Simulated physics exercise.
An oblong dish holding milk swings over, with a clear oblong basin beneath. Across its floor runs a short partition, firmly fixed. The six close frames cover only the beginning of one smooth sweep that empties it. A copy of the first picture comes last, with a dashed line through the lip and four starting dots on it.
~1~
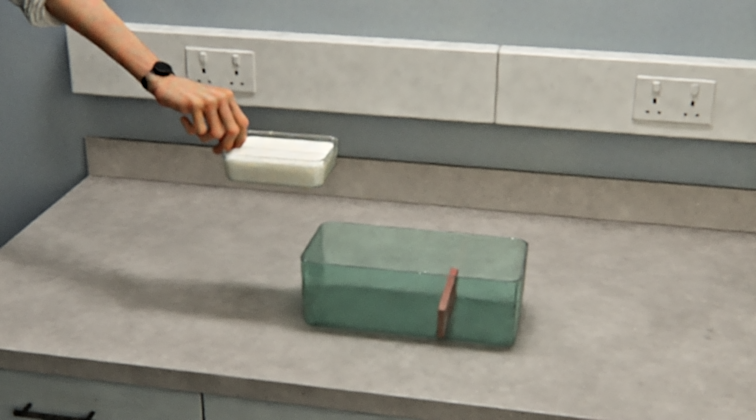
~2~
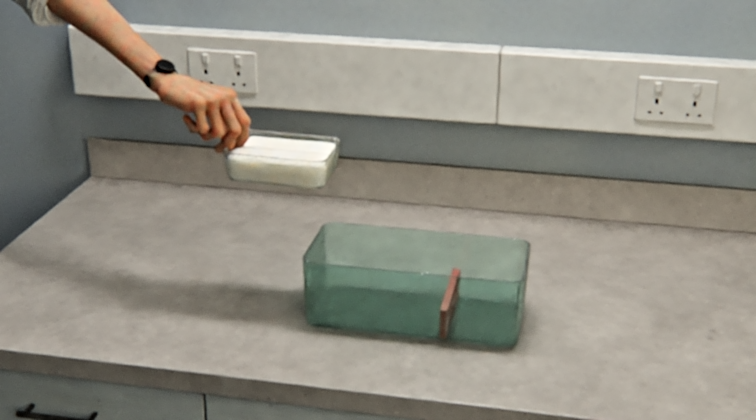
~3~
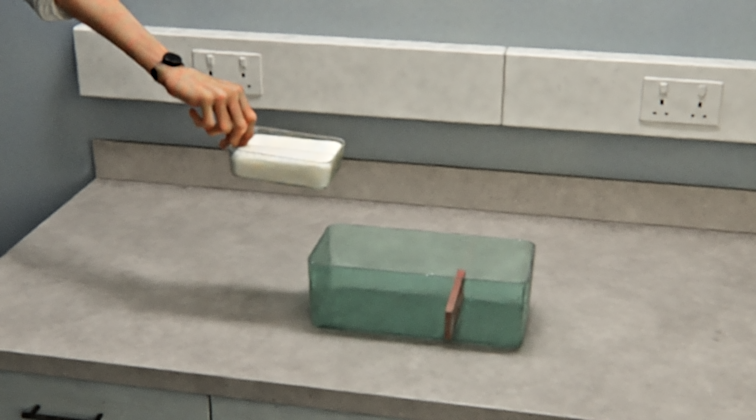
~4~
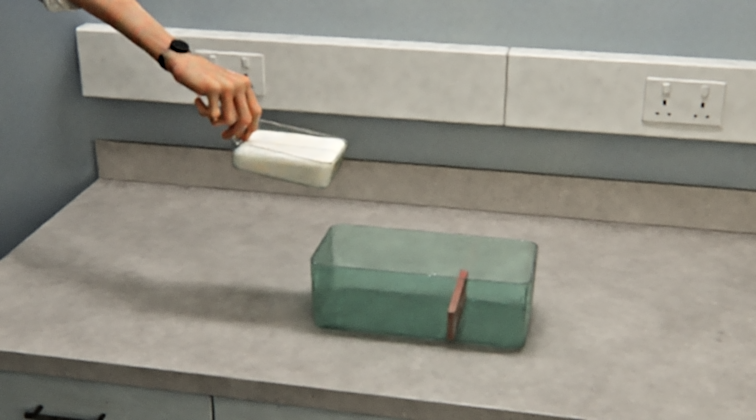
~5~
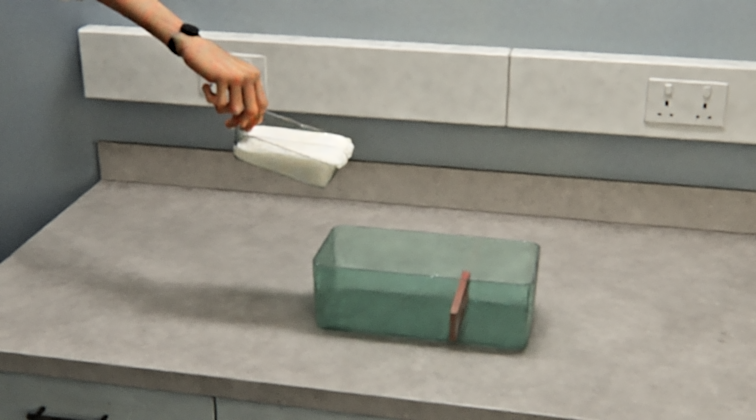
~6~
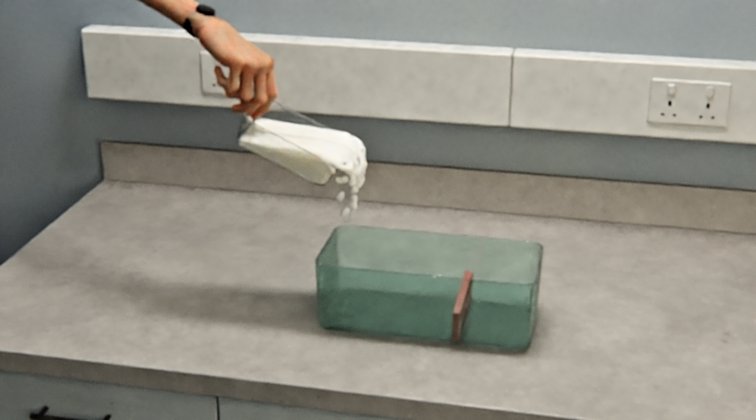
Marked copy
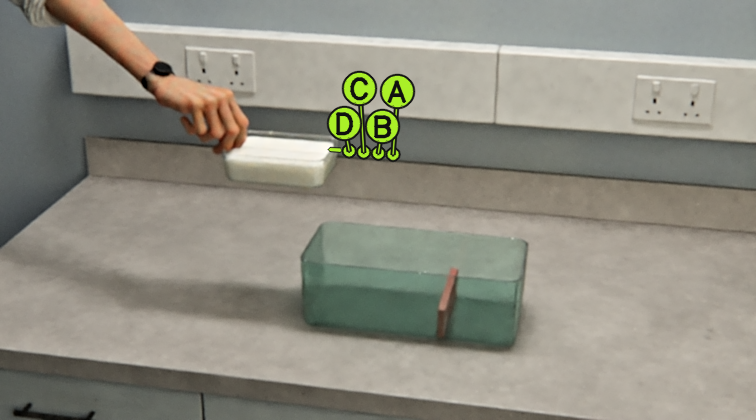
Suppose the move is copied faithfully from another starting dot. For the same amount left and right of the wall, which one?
It is B.
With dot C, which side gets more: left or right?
More ends on the left.
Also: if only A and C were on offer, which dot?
That is dot A.
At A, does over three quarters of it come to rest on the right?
No.
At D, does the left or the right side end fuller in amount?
The left one.
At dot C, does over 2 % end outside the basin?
Yes.
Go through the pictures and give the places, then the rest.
In the first picture, upright, lip at (330, 149); basin from (304, 321) to (516, 344); top of the wall at (448, 288); nothing has left yet.
In the second picture, upright, lip at (332, 150); nothing has left yet.
In the third picture, tipped about 4°, lip at (337, 151); nothing has left yet.
In the fourth picture, tipped about 9°, lip at (339, 151); nothing has left yet.
In the fifth picture, tipped about 16°, lip at (342, 153); milk is over the lip, down to (346, 160).
In the sixth picture, tipped about 24°, lip at (344, 153); milk is over the lip, down to (349, 214).
In lime, A at (393, 154); B at (378, 153); C at (363, 152); D at (349, 150).
For dot A, about 32 % ends left of the wall and 62 % right of it; 6 % is lost outside.
For dot B, about 52 % ends left of the wall and 41 % right of it; 7 % is lost outside.
For dot C, about 86 % ends left of the wall and 7 % right of it; 8 % is lost outside.
For dot D, about 89 % ends left of the wall and 4 % right of it; 7 % is lost outside.
